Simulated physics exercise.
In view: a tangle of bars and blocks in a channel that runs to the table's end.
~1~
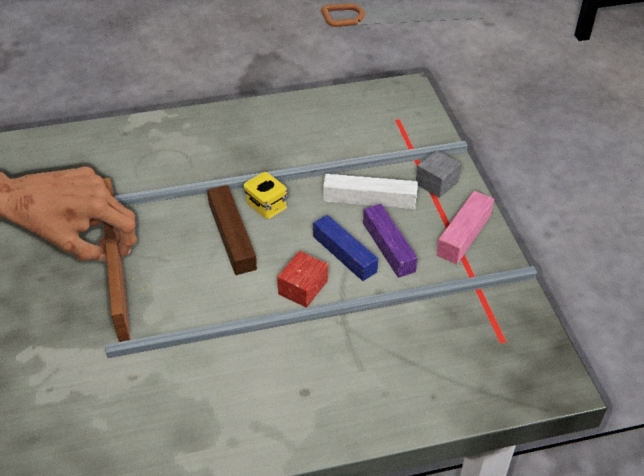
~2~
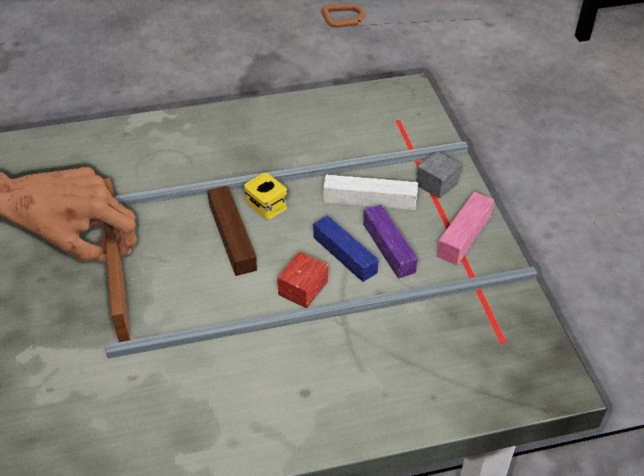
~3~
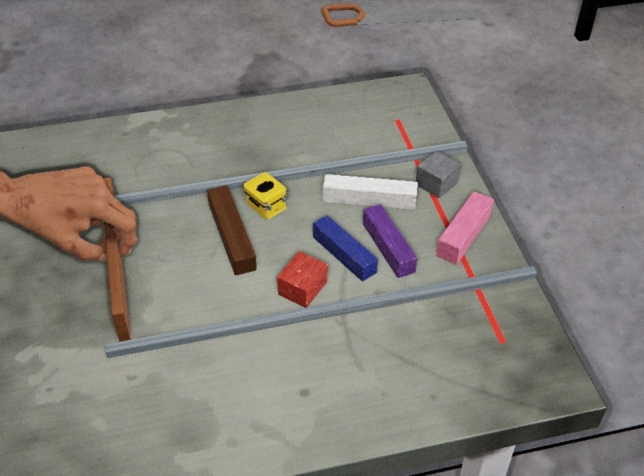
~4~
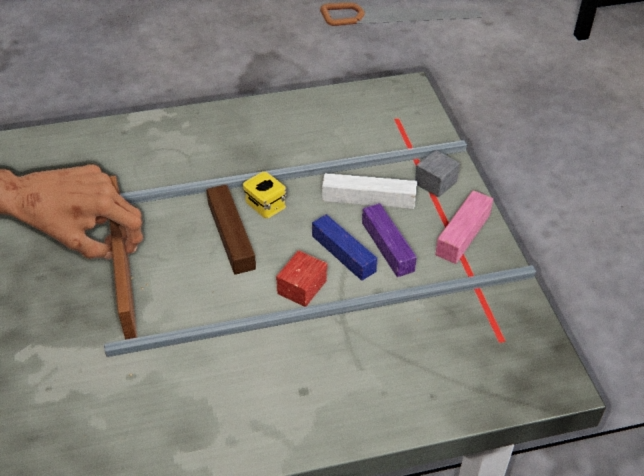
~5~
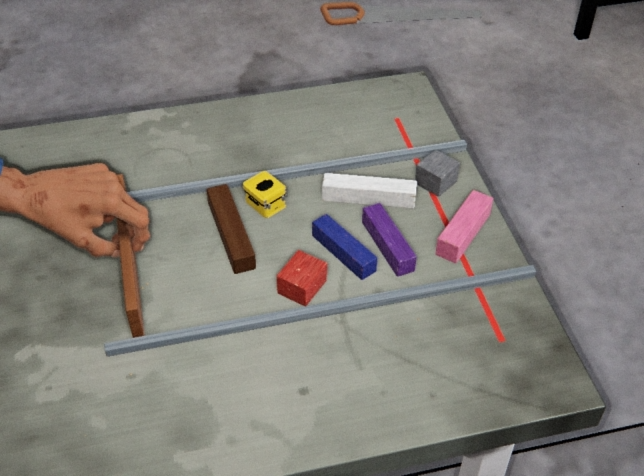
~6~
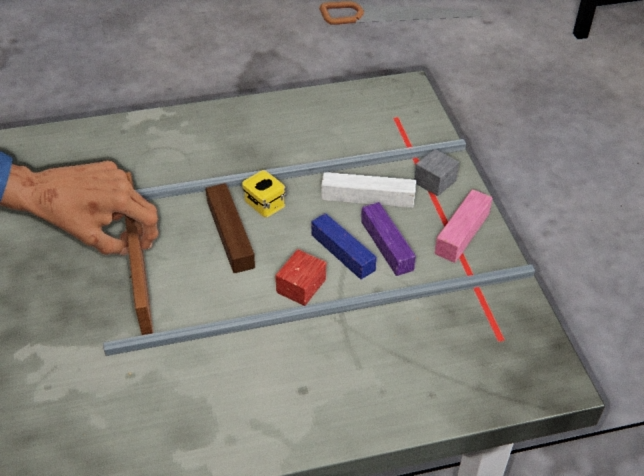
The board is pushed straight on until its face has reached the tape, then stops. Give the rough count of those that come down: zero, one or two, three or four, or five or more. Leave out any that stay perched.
In the end the number that fall off is three or four.
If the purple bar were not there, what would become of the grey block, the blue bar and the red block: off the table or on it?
The grey block drops off; the blue bar holds on; the red block survives.
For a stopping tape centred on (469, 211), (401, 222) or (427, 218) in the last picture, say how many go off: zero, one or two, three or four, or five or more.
Taking them in turn, 5 or more; 1 or 2; 1 or 2.
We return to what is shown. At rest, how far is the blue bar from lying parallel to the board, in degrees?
Roughly 25° out of line.
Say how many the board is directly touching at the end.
It touches 2.
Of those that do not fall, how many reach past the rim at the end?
The number is 1.
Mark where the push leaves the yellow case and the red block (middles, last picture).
About (459, 165), and the other about (484, 241).
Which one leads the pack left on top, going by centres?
That is the blue bar.
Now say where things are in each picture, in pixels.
The first picture shows pink bar (466, 227); grey block (438, 174); purple bar (389, 240); board (115, 257); tape (444, 217).
The second picture shows grey block (438, 175); board (115, 257).
The third picture shows purple bar (389, 240); red block (303, 279).
The fourth picture shows pink bar (465, 226); blue bar (344, 247).
The fifth picture shows grey block (437, 173); brown stick (231, 227).
The sixth picture shows pink bar (464, 225); grey block (436, 172); purple bar (388, 238); board (136, 251); tape (442, 215).
Early on, none off yet; pink bar at rest near (464, 225); grey block at rest near (436, 172); purple bar at rest near (388, 238).
A while later, none off yet; pink bar travelled a little near (481, 219); grey block moving near (439, 171); purple bar travelled a little near (425, 227).
Finally, the number that fall off is three or four; lost, white bar, purple bar, grey block and pink bar.
